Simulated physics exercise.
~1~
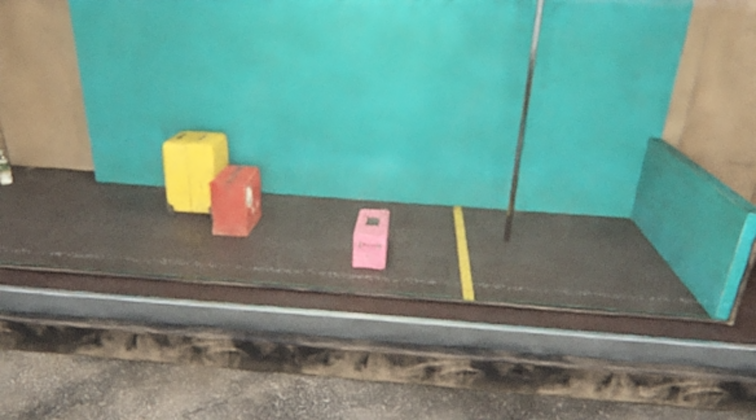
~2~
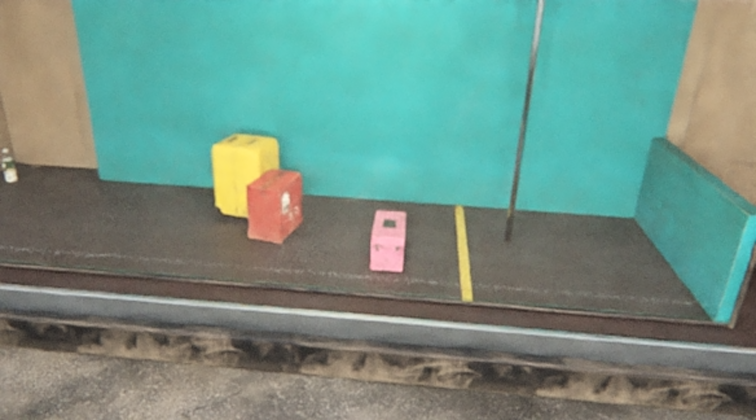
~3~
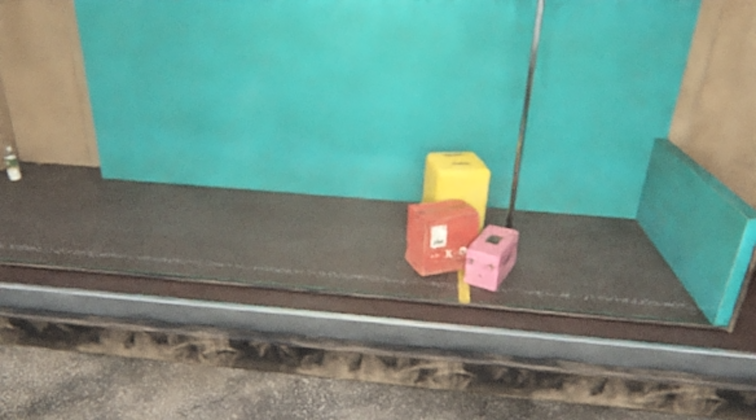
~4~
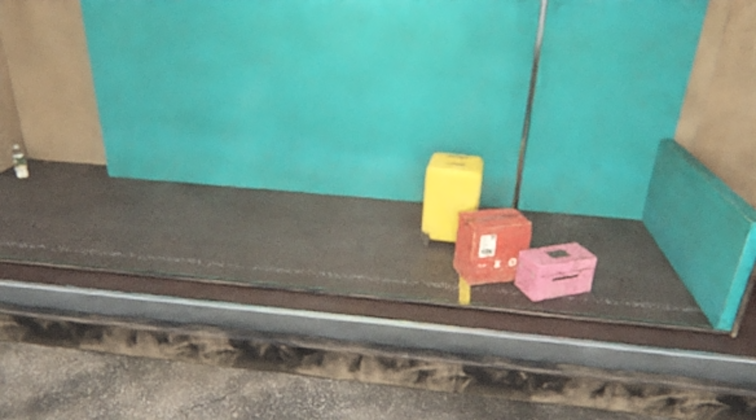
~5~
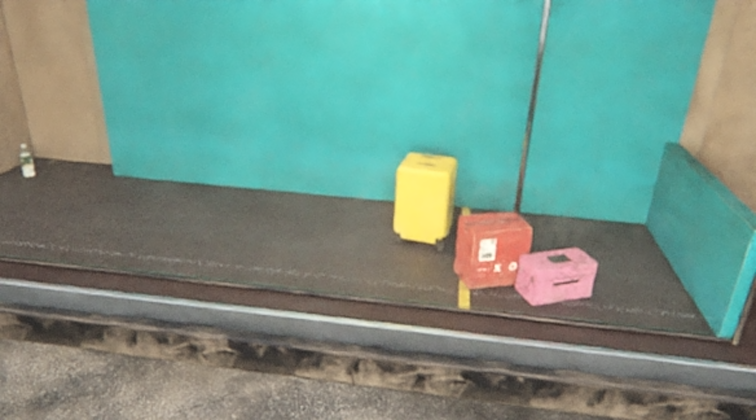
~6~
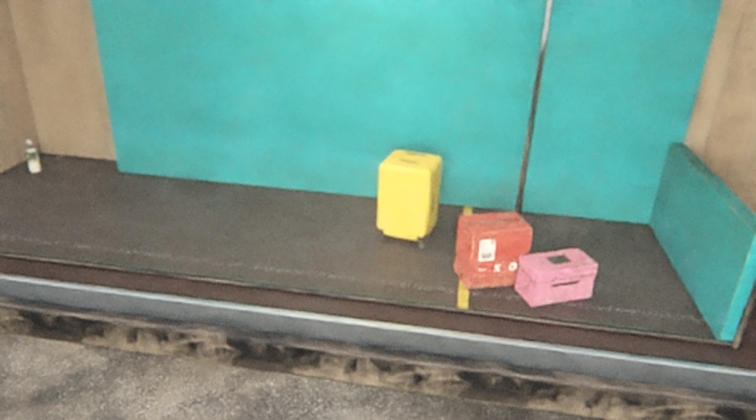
At first, a yellow wheeled case, a red carton and a pink toolbox stand on the dark floor of a van bay, left of a yellow line. All three begin moving right, the case and carton close together behind the toolbox. They bunch up around the line, the case standing behind the carton. The carton and toolbox then continue a little farther right and come to rest, while the yellow case turns back and rolls left. By the end, the case stands upright left of the line, with the upright carton and the toolbox beyond it.
